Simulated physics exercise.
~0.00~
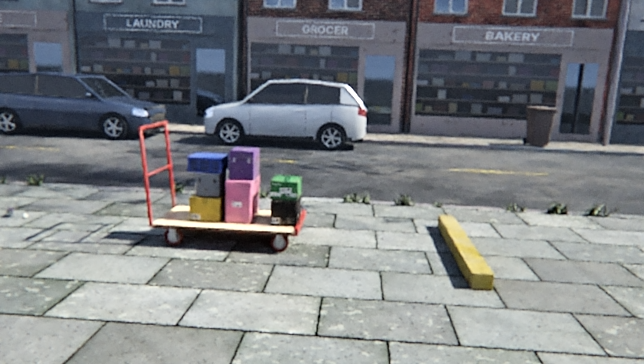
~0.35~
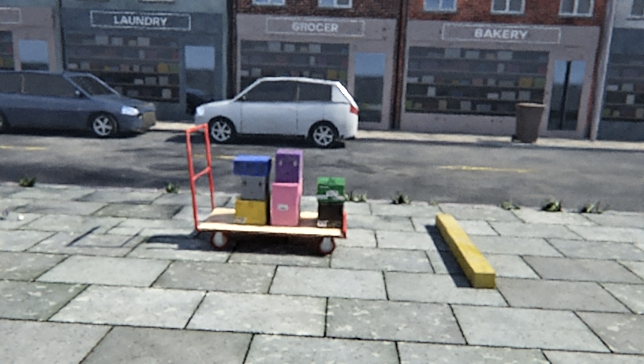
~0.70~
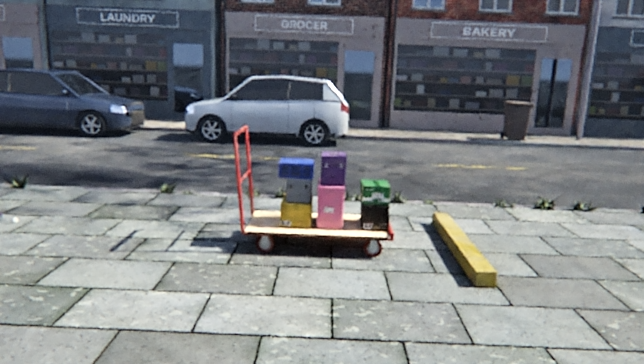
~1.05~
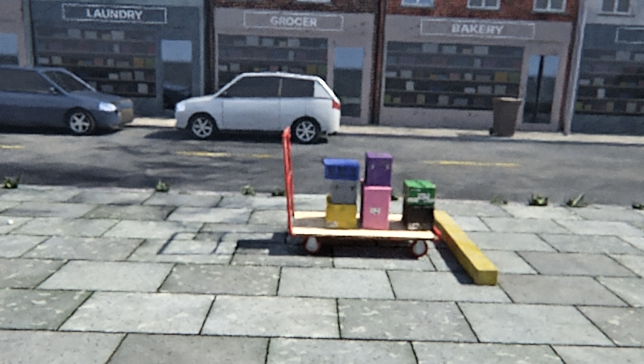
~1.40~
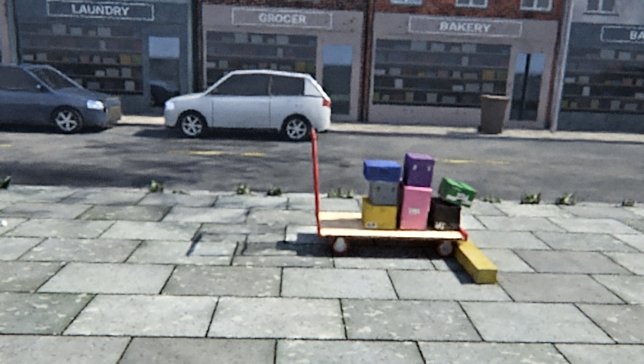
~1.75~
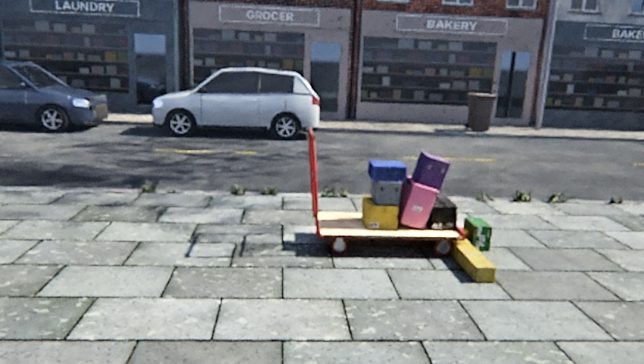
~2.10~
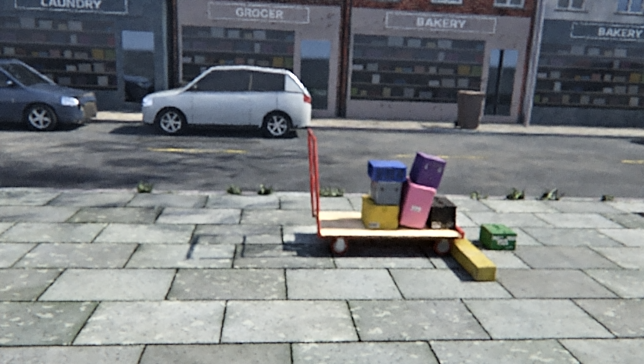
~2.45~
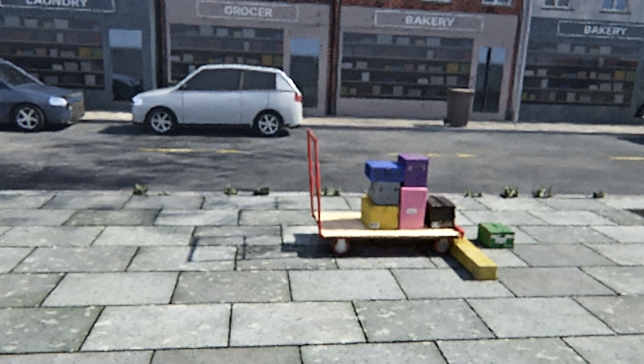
Loaded flat cart rolling right along paving and stopping against a yellow kerb, green parcel tumbling off, stacked boxes tilting then settling upright.
